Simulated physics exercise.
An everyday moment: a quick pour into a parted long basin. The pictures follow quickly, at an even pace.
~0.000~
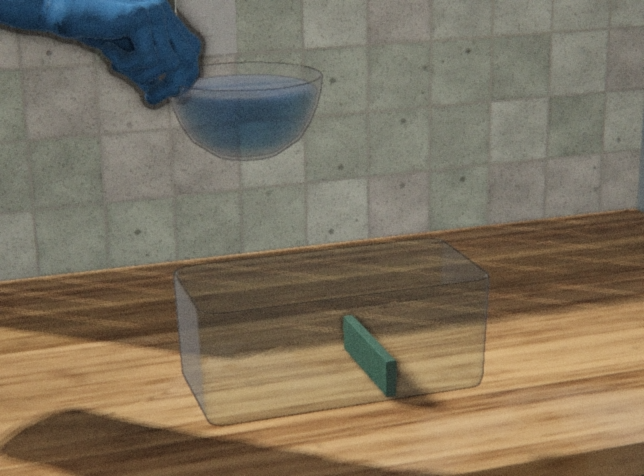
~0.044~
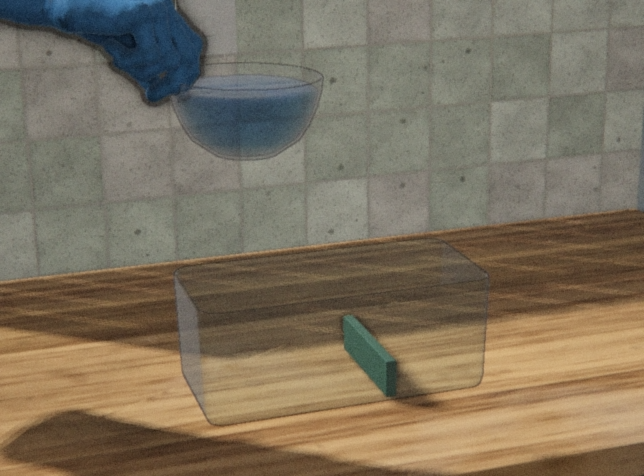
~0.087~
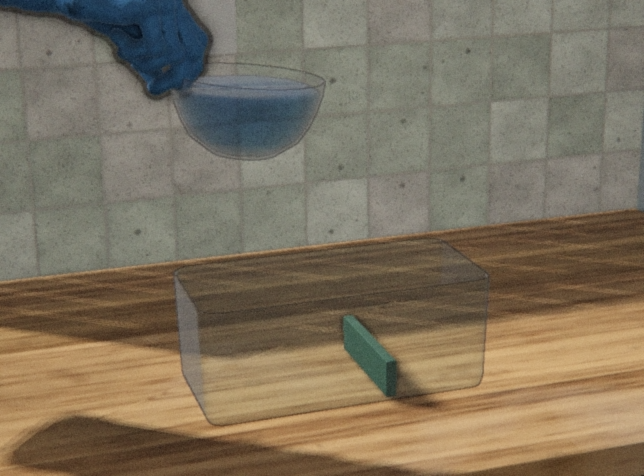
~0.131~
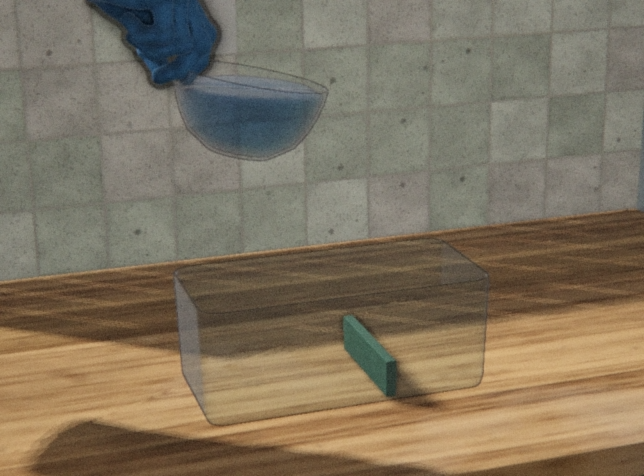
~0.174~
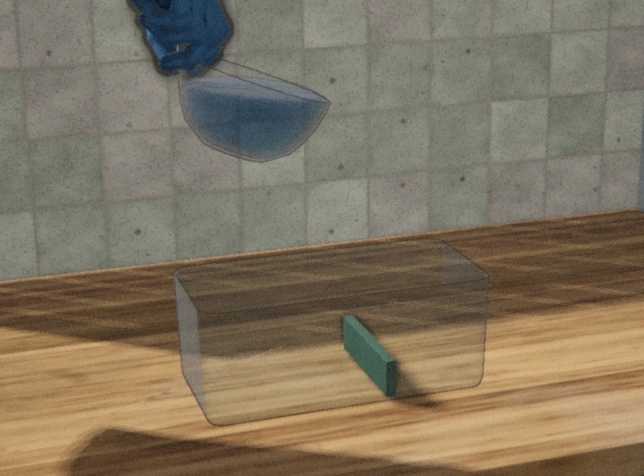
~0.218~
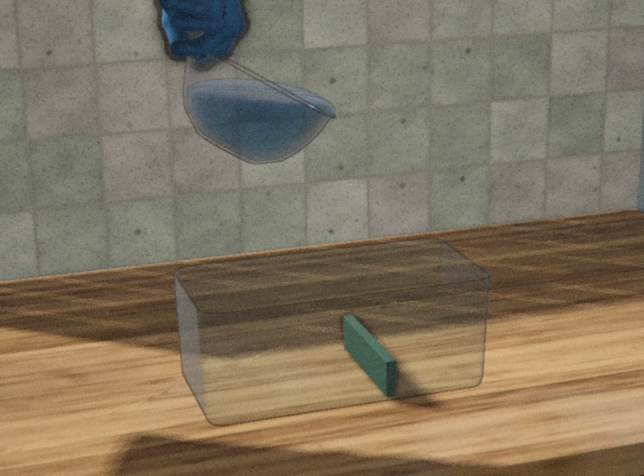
A blue-gloved hand at the upper left swings rightward and upward, steadily tilting a clear bowl of blue liquid so that its right rim dips lower, while a shadow slides right across the wooden counter. Below the bowl sits a clear rectangular basin with a short green divider standing inside, right of its middle. The view looks slightly down from the front, with a grey-green tiled wall behind, and stays still.
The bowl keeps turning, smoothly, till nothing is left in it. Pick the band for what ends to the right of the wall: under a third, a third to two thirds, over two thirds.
It comes to from a third to two thirds.
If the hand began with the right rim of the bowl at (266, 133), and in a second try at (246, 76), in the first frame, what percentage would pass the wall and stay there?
About 15 and 15 per cent.
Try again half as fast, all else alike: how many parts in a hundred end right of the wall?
Roughly 75 in a hundred.
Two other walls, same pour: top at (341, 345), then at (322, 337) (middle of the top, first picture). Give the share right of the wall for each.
First some 75, then 85 per cent.
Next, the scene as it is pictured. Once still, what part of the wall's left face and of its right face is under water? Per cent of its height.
Left: 30 %. Right: 70 %.
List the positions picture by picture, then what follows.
The first picture shows tilt 0°; pouring edge (318, 72); surface from (172, 92) to (314, 82); the long basin's rim runs from (186, 293) to (465, 258); the wall's top is at (369, 339).
The second picture shows tilt 1°; pouring edge (319, 74); surface from (172, 91) to (314, 82).
The third picture shows tilt 6°; pouring edge (321, 80); surface from (174, 88) to (315, 86).
The fourth picture shows tilt 12°; pouring edge (323, 89); surface from (178, 86) to (318, 89).
The fifth picture shows tilt 21°; pouring edge (325, 100); surface from (182, 86) to (323, 95).
The sixth picture shows tilt 31°; pouring edge (325, 115); surface from (186, 89) to (317, 103); 5 per cent is over the edge.
By 0.47 s the tilt is 88° and 22 per cent is still to pour, 1 is left of the wall and 19 right of it.
By 0.66 s the tilt is 94° and 2 per cent is still to pour, 20 is left of the wall and 61 right of it.
By 0.85 s the tilt is 94° and 0 per cent is still to pour, 38 is left of the wall and 57 right of it.
By 1.06 s the tilt is 94° and 0 per cent is still to pour, 44 is left of the wall and 52 right of it.
At rest 45 per cent lies left of the wall, 51 right of it and 4 outside.
